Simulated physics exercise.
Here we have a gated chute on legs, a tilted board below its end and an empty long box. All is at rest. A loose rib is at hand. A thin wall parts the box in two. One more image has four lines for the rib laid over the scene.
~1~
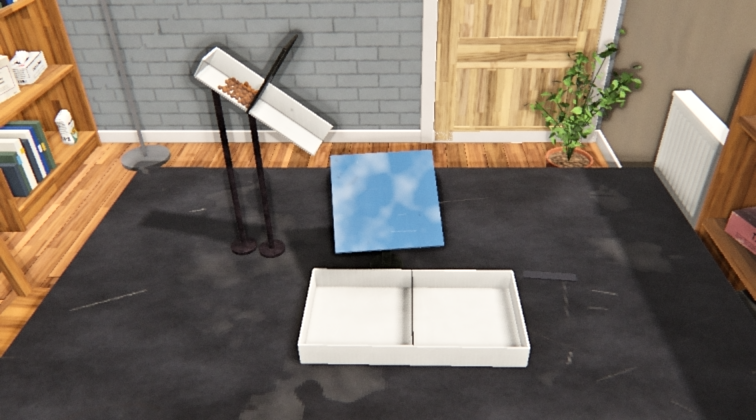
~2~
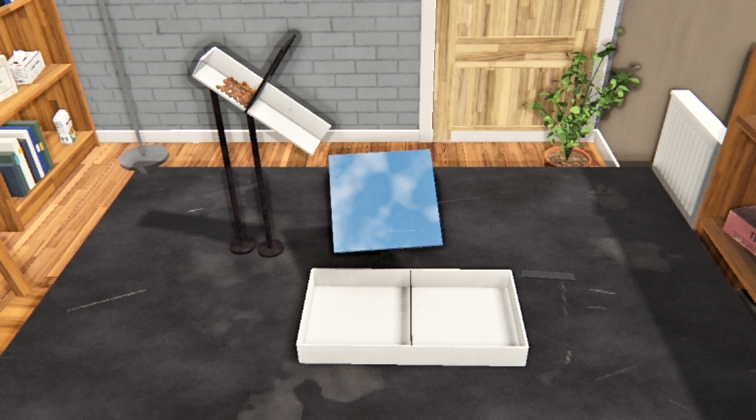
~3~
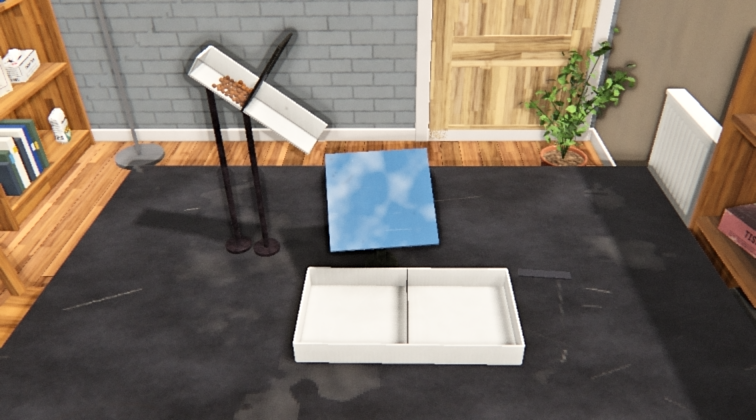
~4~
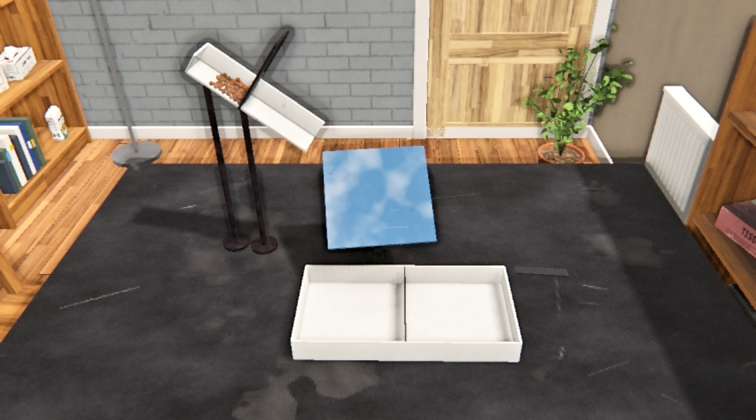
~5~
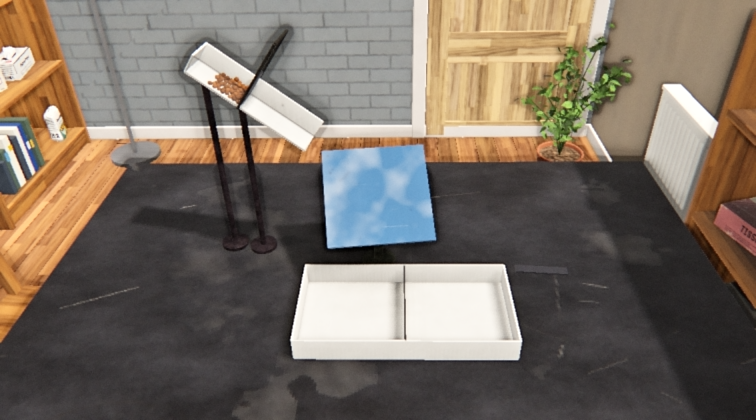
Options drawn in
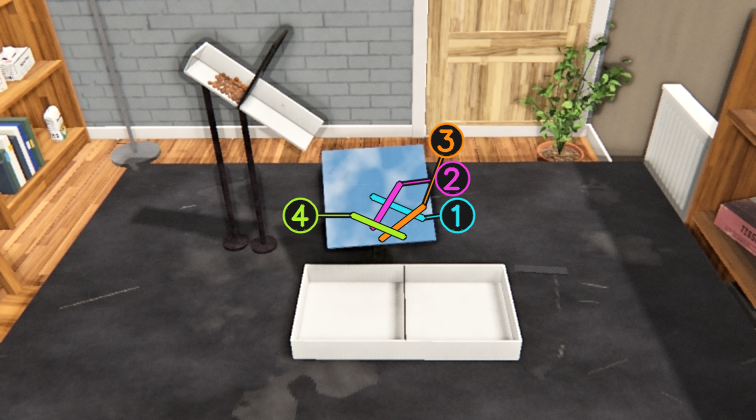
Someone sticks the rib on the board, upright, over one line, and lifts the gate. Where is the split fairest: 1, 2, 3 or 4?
Take 1.
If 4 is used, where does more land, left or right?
More lands on the right.
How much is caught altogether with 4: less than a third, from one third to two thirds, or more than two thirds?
It is more than two thirds.
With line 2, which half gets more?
Left.
On the marked copy, line 1 from (373, 196) to (422, 218); line 2 from (399, 184) to (373, 227); line 3 from (423, 206) to (381, 238); line 4 from (353, 215) to (403, 236).
Choosing 1, of what is caught, roughly two thirds in the left half, roughly a third in the right.
Choosing 2, of what is caught, every piece in the left half, not one piece in the right.
Choosing 3, of what is caught, almost all in the left half, just a few in the right.
Choosing 4, of what is caught, about a tenth in the left half, almost all in the right.
